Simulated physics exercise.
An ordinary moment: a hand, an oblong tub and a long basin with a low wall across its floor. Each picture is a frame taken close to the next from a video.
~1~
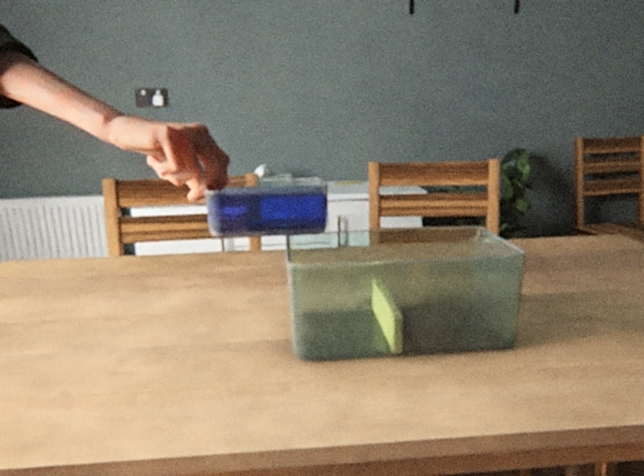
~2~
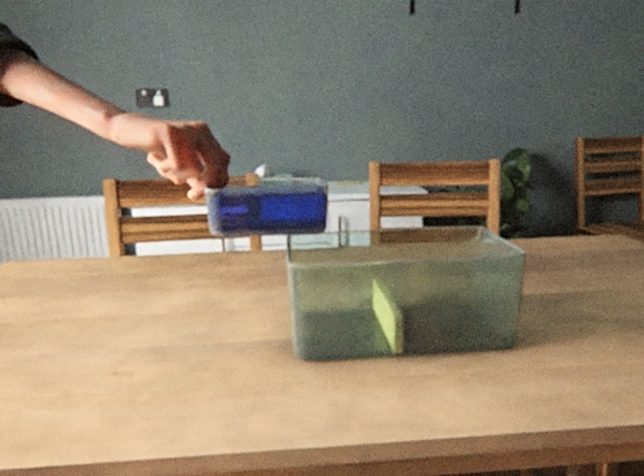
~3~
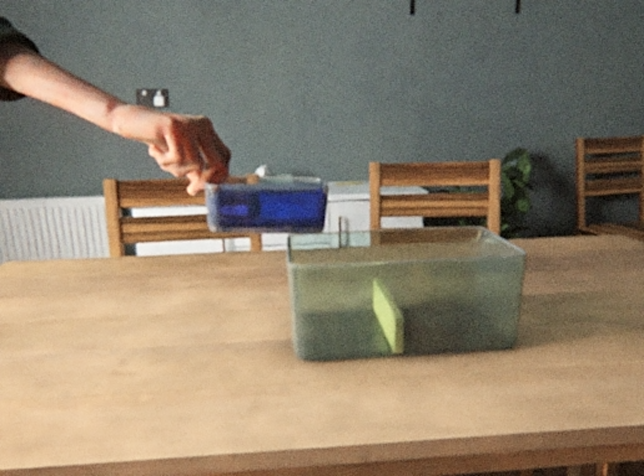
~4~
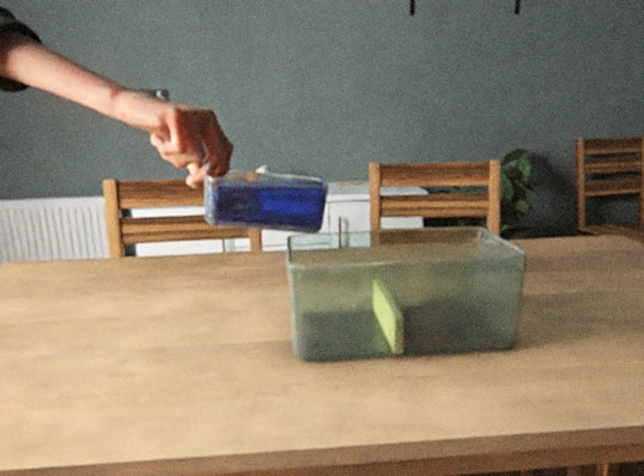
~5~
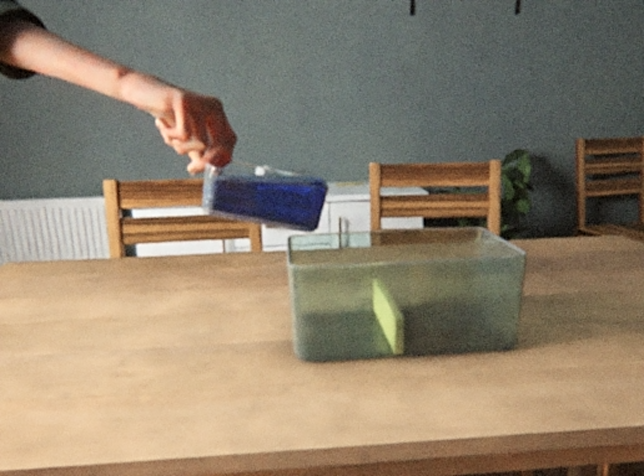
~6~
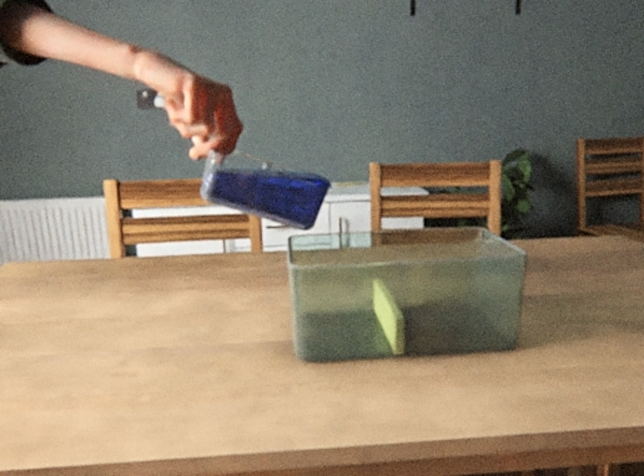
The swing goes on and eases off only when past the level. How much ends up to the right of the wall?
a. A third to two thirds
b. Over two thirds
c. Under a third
(b) Over two thirds.
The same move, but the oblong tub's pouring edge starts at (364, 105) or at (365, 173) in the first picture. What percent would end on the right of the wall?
Roughly 70 percent on the first try and 90 percent on the second.
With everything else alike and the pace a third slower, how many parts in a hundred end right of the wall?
Around 75 in a hundred.
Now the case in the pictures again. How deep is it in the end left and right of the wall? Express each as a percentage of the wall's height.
10 per cent for the left part, 40 for the right.
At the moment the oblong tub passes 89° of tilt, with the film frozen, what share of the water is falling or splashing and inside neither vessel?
About 50 per cent.
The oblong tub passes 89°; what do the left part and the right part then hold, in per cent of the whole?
10 per cent left, 15 per cent right.
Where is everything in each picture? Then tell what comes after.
It leans 0°; its right rim is at (325, 184); the water meets the walls at (212, 193) and (323, 189); the long basin's rim runs from (287, 250) to (502, 241); the wall's top is at (386, 297), in the first frame.
It leans 1°; its right rim is at (325, 184); the water meets the walls at (212, 192) and (324, 188), in the second frame.
It leans 3°; its right rim is at (325, 184); the water meets the walls at (212, 190) and (324, 186), in the third frame.
It leans 7°; its right rim is at (325, 185); the water meets the walls at (211, 186) and (323, 184), in the fourth frame.
It leans 13°; its right rim is at (325, 185); the water meets the walls at (210, 180) and (324, 181), in the fifth frame.
It leans 19°; its right rim is at (325, 185); the water meets the walls at (210, 171) and (325, 182); 3 per cent is over the edge, in the sixth frame.
A moment on, the oblong tub is tipped on its side and 22 per cent is still to pour, 9 is left of the wall and 17 right of it.
Next, the oblong tub is tipped right over and 0 per cent is still to pour, 14 is left of the wall and 82 right of it.
Then the oblong tub is tipped right over and 0 per cent is still to pour, 20 is left of the wall and 79 right of it.
Later the oblong tub is tipped right over and 0 per cent is still to pour, 20 is left of the wall and 78 right of it.
Finally, 20 per cent lies left of the wall, 78 right of it and 1 outside.
